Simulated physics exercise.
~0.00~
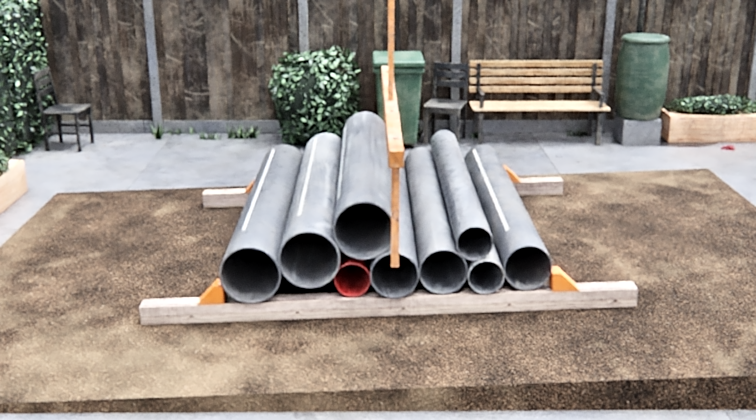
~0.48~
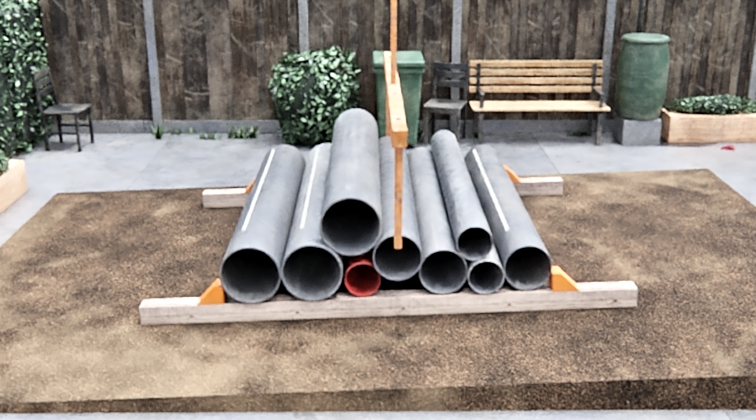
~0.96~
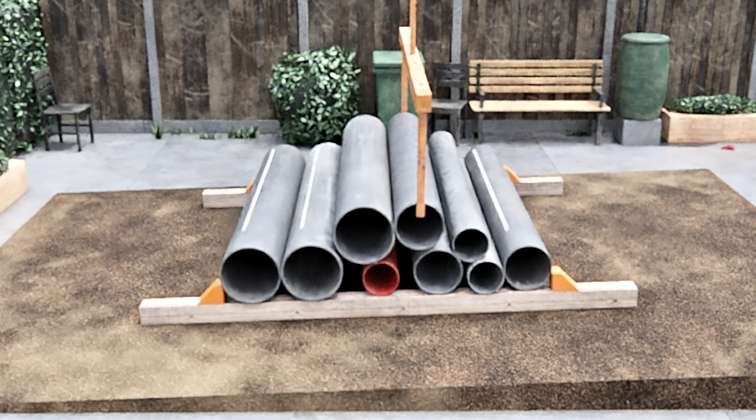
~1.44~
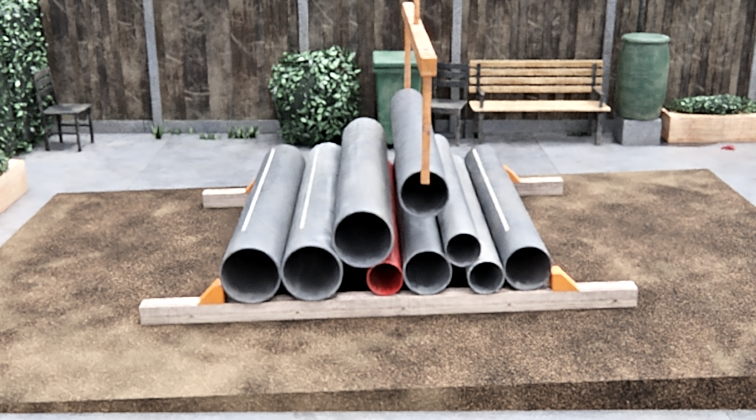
We see an orange beam draw a grey pipe up out of a stack beside a garden fence, while the small red pipe beneath rolls a little to the right and nearby grey pipes shift and settle, leaving the lifted pipe raised above the others, still on the beam.
